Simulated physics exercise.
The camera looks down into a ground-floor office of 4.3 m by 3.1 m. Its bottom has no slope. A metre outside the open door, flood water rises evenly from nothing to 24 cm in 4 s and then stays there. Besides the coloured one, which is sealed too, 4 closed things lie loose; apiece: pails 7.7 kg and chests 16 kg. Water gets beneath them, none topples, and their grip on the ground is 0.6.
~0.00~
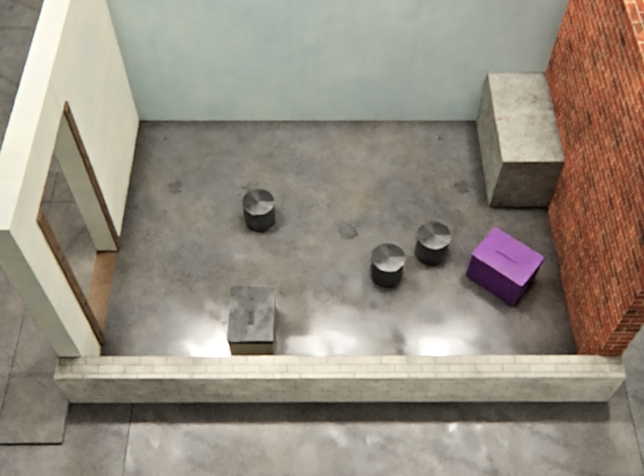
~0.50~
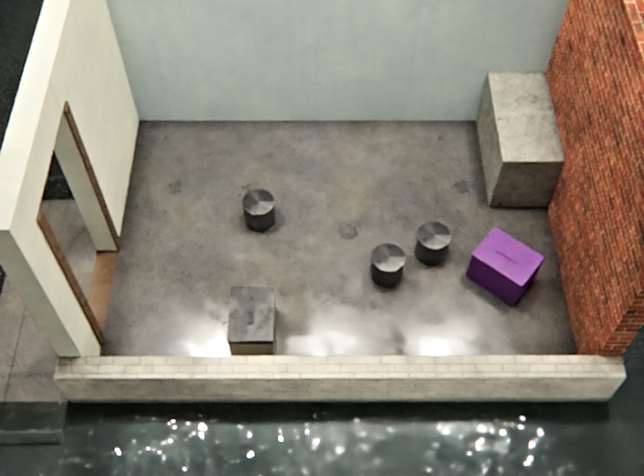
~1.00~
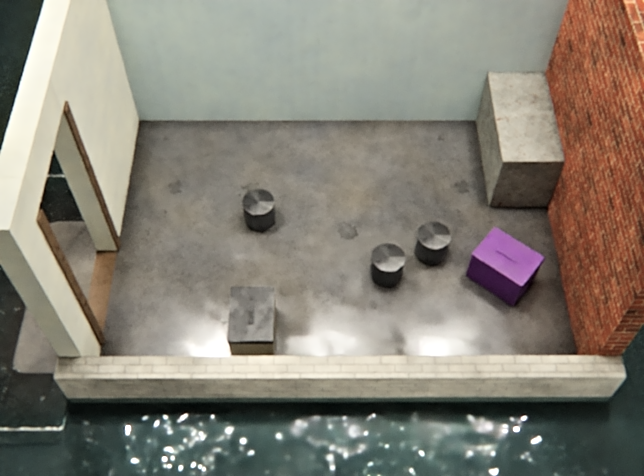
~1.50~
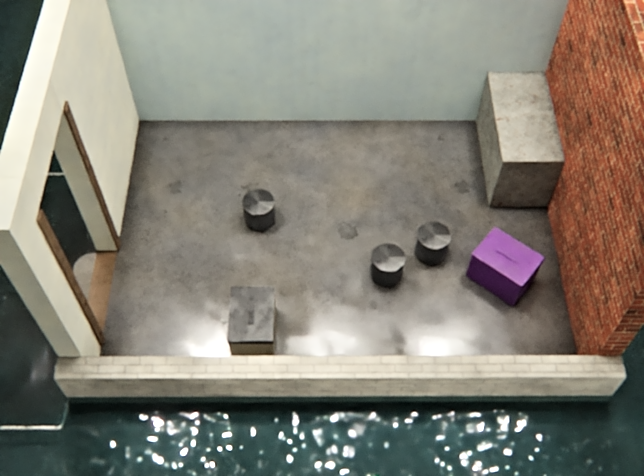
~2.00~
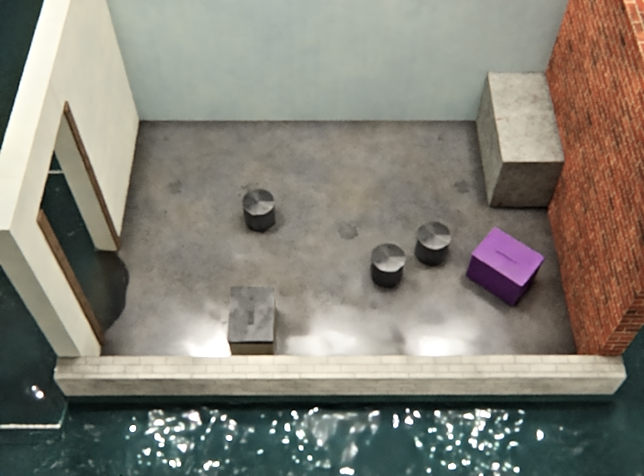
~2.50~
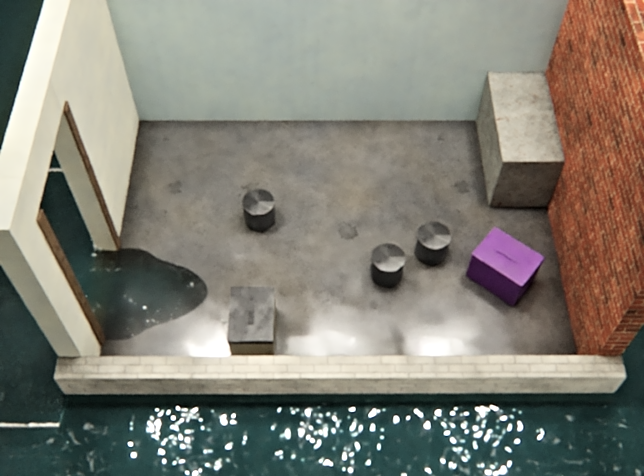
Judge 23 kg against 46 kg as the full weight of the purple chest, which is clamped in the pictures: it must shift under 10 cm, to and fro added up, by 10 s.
I expect that only the higher weight holds it.
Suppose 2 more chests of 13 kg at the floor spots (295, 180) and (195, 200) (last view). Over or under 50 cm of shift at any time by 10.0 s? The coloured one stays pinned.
In that order: Less, short of it.
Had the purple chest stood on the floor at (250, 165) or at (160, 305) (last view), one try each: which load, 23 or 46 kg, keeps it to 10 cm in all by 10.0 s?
In that order: The smaller is enough; it takes the larger.
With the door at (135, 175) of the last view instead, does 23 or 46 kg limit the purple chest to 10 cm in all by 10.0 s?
Then only the larger load is enough.
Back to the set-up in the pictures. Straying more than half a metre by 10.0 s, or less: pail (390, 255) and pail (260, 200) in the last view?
In turn: More, short of it.
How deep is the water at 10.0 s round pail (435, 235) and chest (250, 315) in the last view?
Roughly 8 and 17 cm.
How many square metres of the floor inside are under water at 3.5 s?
Roughly 3.0 m2.
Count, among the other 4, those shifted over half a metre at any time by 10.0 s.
3 of them.
After 3.5 s the purple chest would be 0 cm from its start with 23 kg and 0 cm from its start with 46 kg; 0 cm of water round it then.
After 4.5 s the purple chest would be 0 cm from its start with 23 kg and 0 cm from its start with 46 kg; 0 cm of water round it then.
After 7.0 s the purple chest would be 1 cm from its start with 23 kg and 0 cm from its start with 46 kg; 6 cm of water round it then.
After 10.0 s the purple chest would be 133 cm from its start with 23 kg and 1 cm from its start with 46 kg; 16 cm of water round it then.
